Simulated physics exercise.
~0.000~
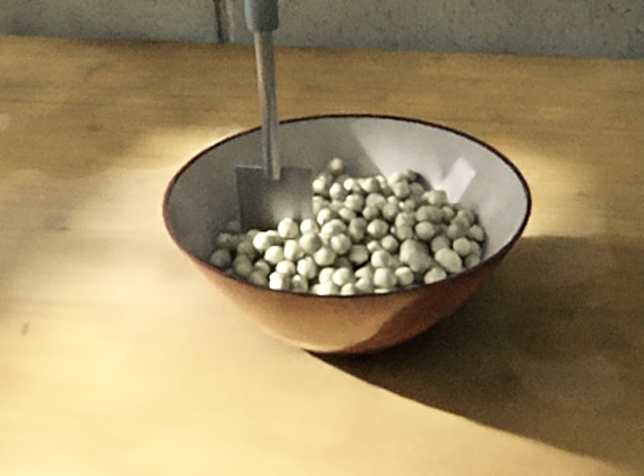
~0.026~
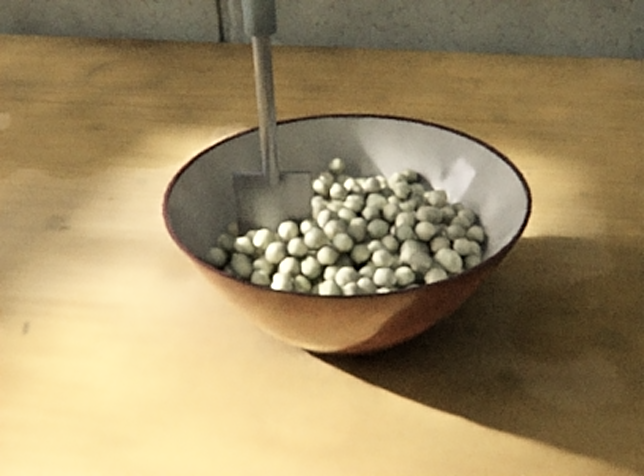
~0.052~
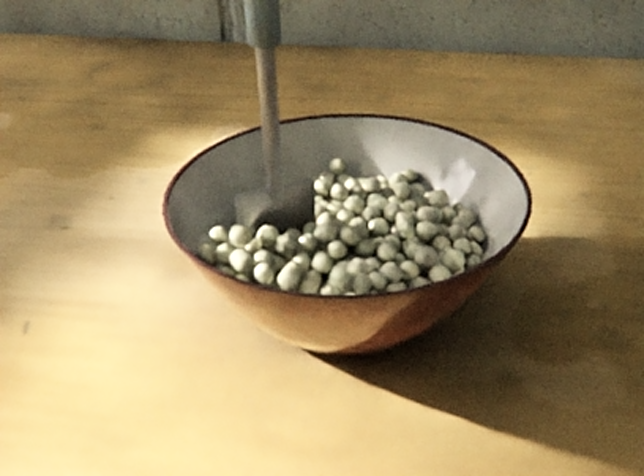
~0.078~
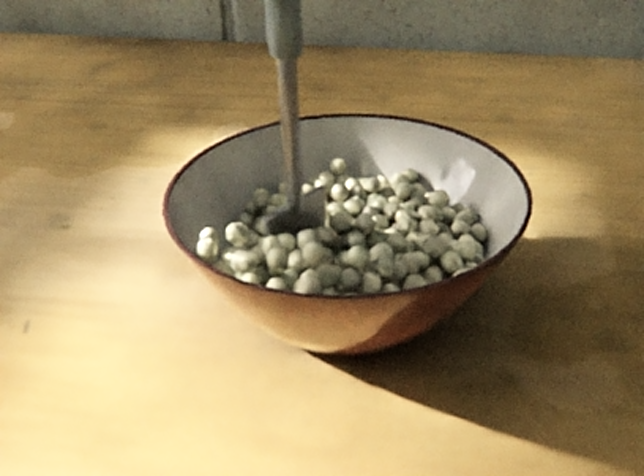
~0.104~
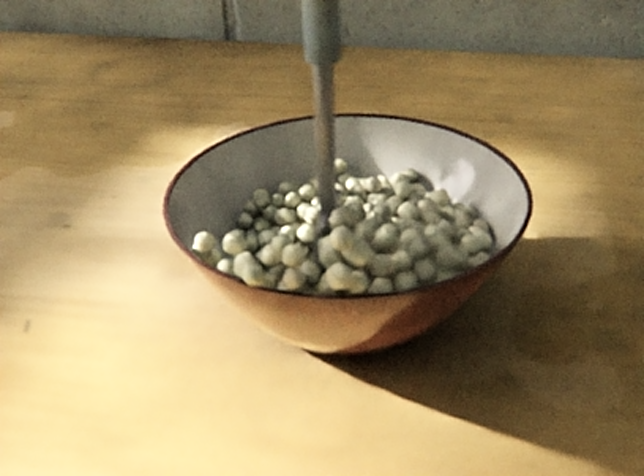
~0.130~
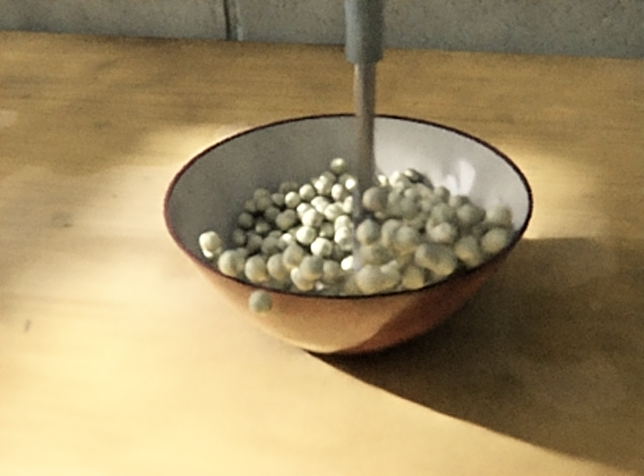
A spatula held upright in a bowl of pale round beads starts at the left side, turning as it sinks in among them. It then sweeps toward the right, pushing the beads into a mound at the front and right, and one bead drops over the near rim outside the bowl.
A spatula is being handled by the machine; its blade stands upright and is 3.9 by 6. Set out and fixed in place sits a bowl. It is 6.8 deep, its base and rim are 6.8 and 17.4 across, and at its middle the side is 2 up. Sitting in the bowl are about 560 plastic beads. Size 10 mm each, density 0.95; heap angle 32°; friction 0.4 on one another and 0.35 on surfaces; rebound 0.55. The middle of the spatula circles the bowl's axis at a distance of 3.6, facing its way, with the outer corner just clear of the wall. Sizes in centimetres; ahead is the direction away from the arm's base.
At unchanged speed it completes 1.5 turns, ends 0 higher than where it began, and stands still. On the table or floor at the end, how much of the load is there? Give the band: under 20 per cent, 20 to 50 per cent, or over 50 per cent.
Band: 20 to 50 per cent.
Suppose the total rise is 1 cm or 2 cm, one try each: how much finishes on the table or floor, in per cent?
35 and 30 %.
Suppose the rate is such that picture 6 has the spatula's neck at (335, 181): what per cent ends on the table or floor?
About 30 per cent.
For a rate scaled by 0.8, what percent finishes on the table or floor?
I'd put it near 30 %.
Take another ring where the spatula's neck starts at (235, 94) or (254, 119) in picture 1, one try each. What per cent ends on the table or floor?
25 and 40 per cent.
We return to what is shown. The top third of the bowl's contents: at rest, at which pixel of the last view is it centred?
The centre is near pixel (408, 215).
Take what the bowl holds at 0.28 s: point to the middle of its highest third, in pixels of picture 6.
Roughly at (344, 145).
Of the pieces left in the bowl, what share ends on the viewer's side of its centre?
About 40 %.
By 0.28 s, 277° round, highest piece 11 above the table; 454 in the bowl, 23 on the table or floor, 86 in flight or on the tool.
By 0.44 s, 78° round, highest piece 10 above the table; 379 in the bowl, 138 on the table or floor, 46 in flight or on the tool.
By 0.72 s, 180° round, highest piece 6 above the table; 329 in the bowl, 233 on the table or floor, 1 in flight or on the tool.
By 1.42 s, 180° round, highest piece 6 above the table; 329 in the bowl, 234 on the table or floor.
Final count, 329 in the bowl, 234 on the table or floor. That is 42 % on the table or floor.
